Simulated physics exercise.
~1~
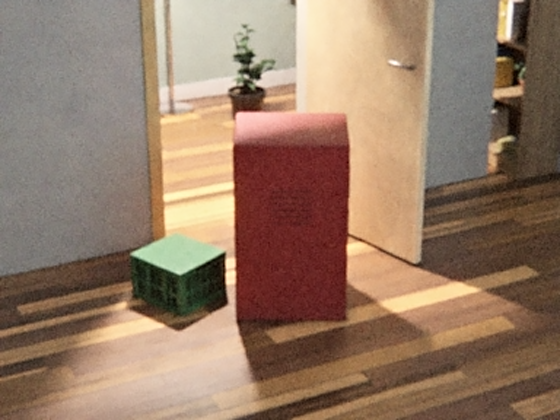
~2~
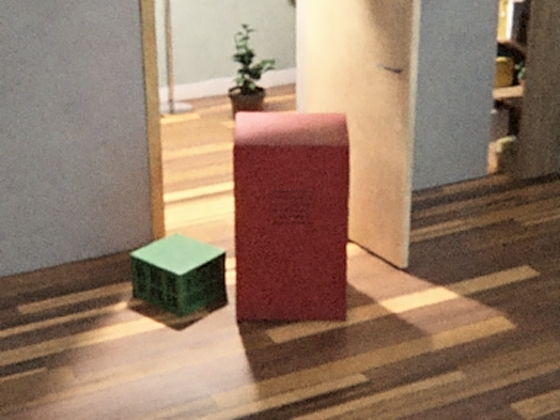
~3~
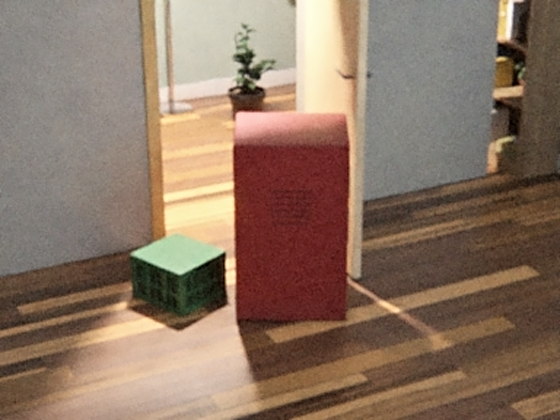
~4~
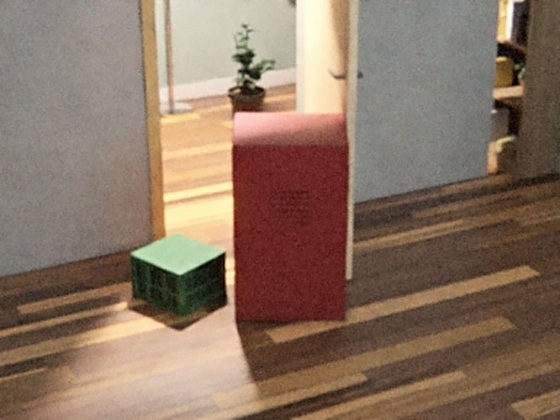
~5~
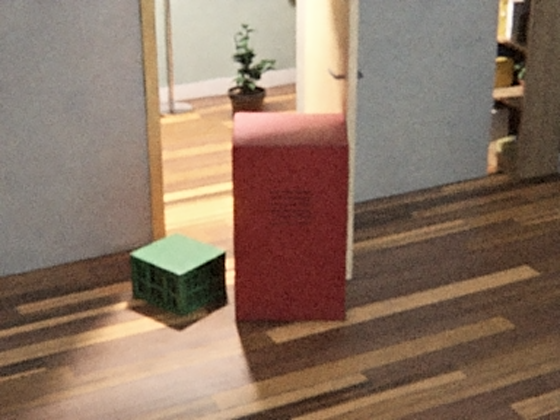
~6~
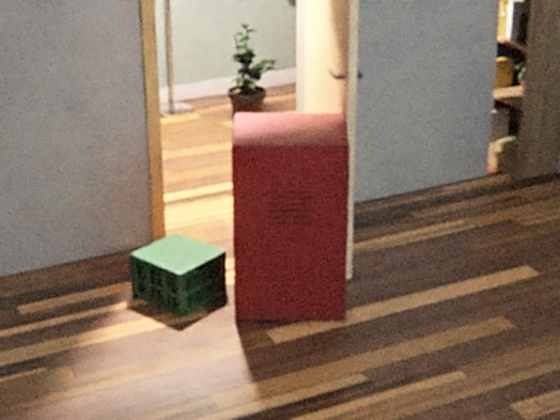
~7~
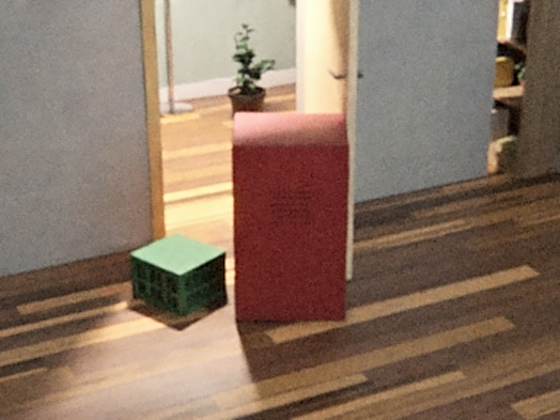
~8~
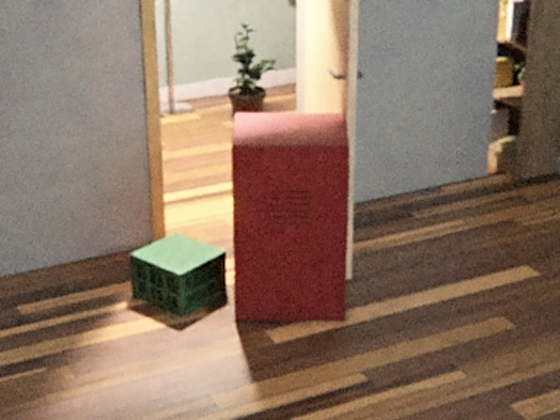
A tall red appliance with a rounded top stands on a striped wooden floor in front of an open doorway, seen from slightly above by a still camera. A low green crate sits to its left, and through the doorway a potted plant is visible, with shelves at the far right. A pale wooden door stands wide open behind the red appliance. The door swings leftward, narrowing to a thin edge as the patch of light on the floor shrinks. It then stops behind the red appliance, still well open, while the appliance and crate stay in place.
